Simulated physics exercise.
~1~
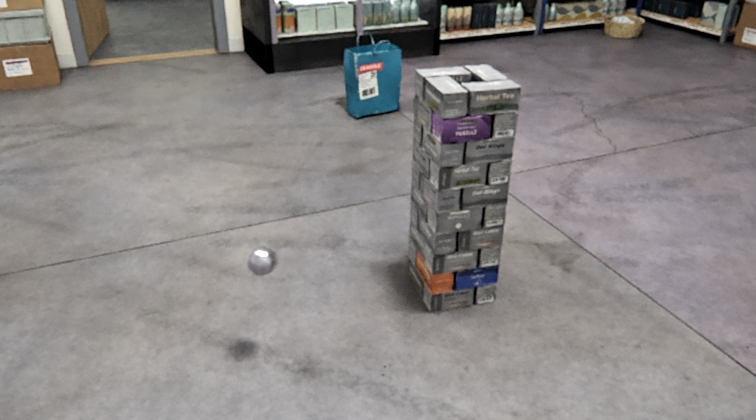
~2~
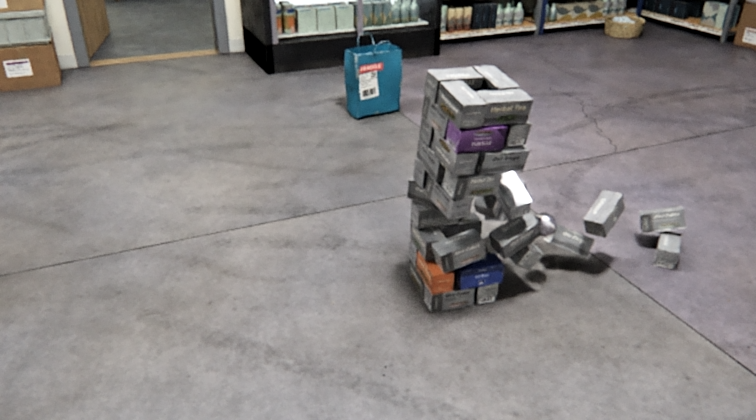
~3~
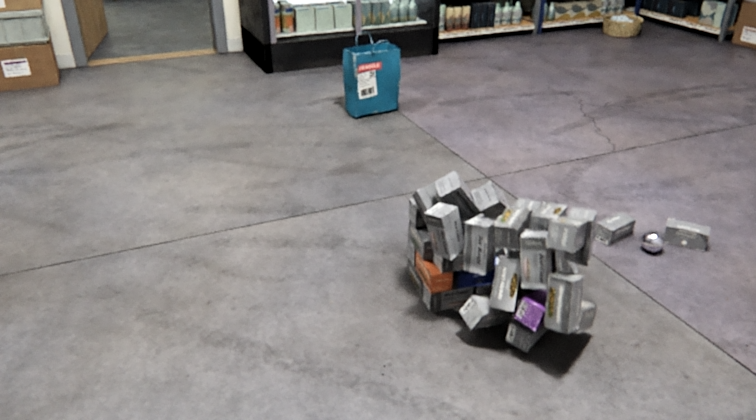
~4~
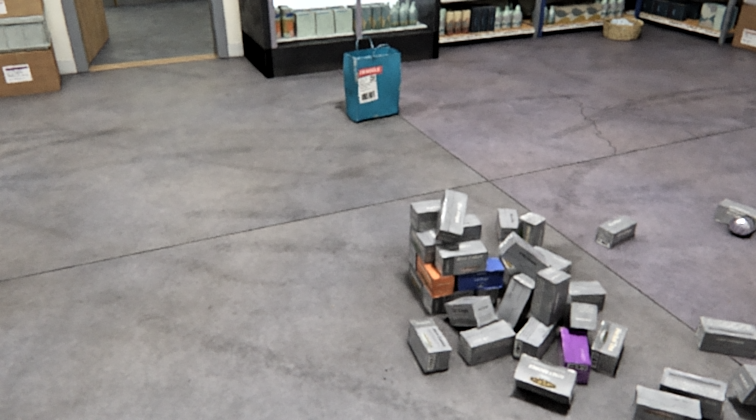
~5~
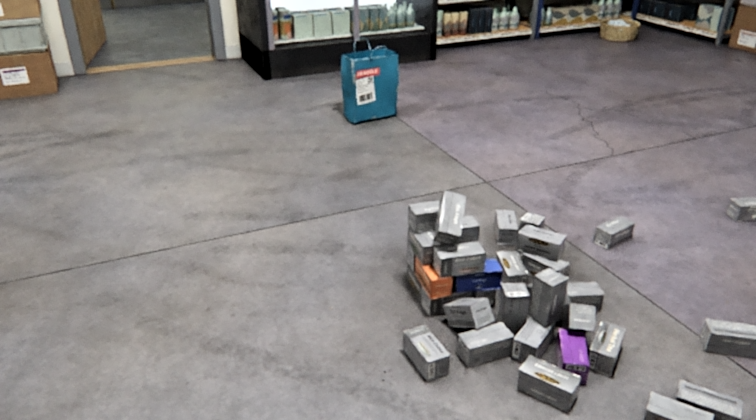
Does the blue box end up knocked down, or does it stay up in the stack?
The blue box stays up, still resting beside the orange one in the low part of the stack that remains.
